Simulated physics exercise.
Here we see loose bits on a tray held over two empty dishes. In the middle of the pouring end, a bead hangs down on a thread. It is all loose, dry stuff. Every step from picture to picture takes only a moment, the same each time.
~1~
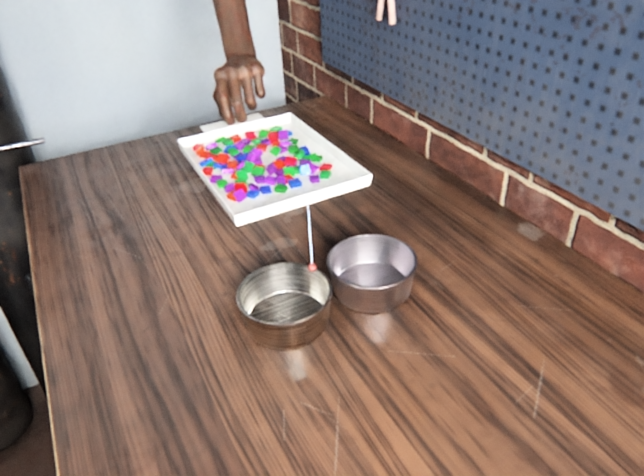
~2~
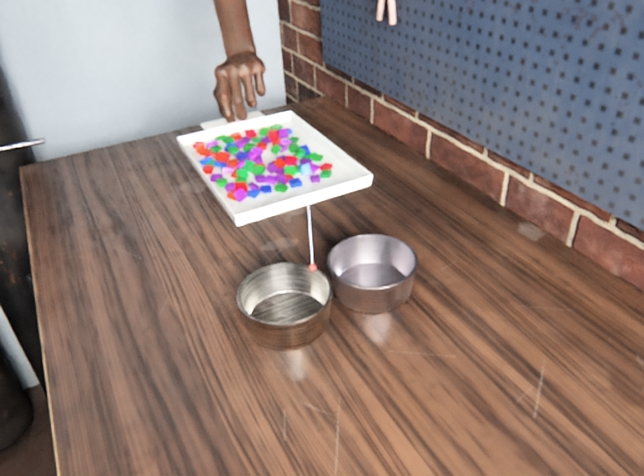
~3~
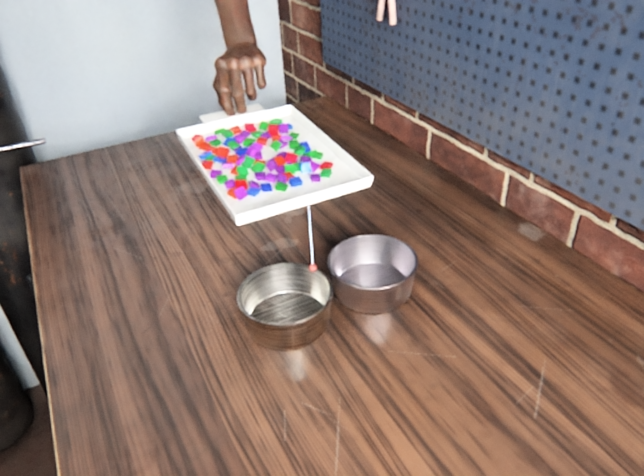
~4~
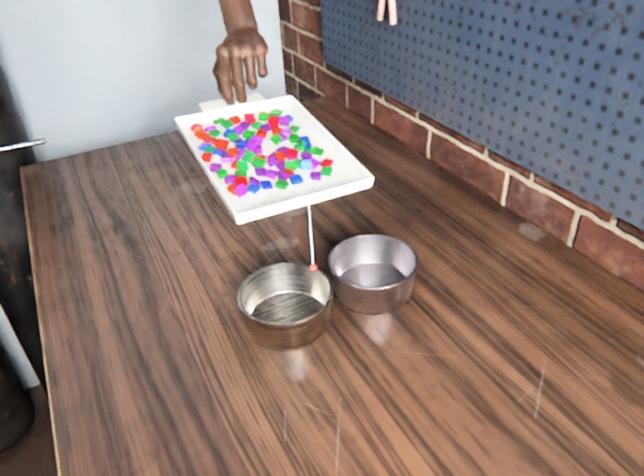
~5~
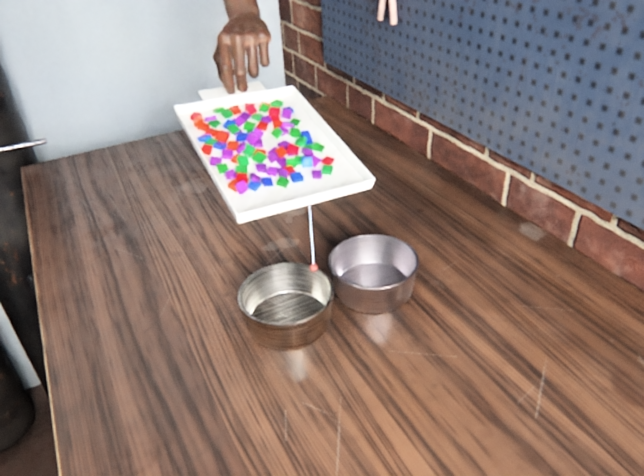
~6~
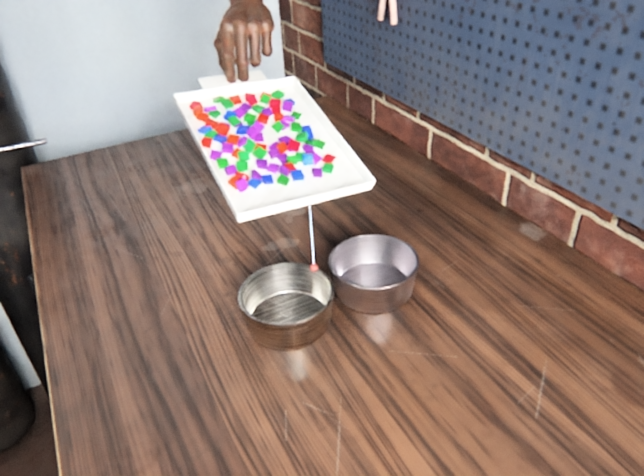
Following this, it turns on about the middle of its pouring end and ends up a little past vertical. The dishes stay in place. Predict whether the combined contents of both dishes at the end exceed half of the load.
The combined contents exceed half.
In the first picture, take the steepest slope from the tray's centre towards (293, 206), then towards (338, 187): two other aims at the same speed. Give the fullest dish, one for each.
The left-side dish, then the right-side dish.
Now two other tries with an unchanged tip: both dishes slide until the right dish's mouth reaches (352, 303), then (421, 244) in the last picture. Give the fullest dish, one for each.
Placement one: The right-positioned dish. Placement two: The left-positioned dish.
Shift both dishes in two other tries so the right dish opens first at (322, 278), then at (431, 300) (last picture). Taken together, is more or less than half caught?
Taking the tries in order: A minor share, followed by a minor share.
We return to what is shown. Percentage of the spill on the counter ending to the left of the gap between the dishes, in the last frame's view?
Near 20 in a hundred.
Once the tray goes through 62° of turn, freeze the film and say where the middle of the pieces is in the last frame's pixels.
Near (317, 171).
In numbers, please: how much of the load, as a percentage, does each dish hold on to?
The left dish gets close to 10 per cent and the right dish close to 50 per cent.
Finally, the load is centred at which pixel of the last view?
Centre at rest: Close to (365, 303).
Shortly afterwards, tray tipped steeply; all but a few on the tray; a little in the air.
Next, tray tipped past a quarter turn; the bulk on the tray; only a few in the left dish; a little in the right dish; a little outside both; only a few in the air.
Some moments later, tray tipped past a quarter turn; a little in the left dish; near half in the right dish; near a third outside both.
In the end, tray tipped past a quarter turn; a little in the left dish; near half in the right dish; near a third outside both.
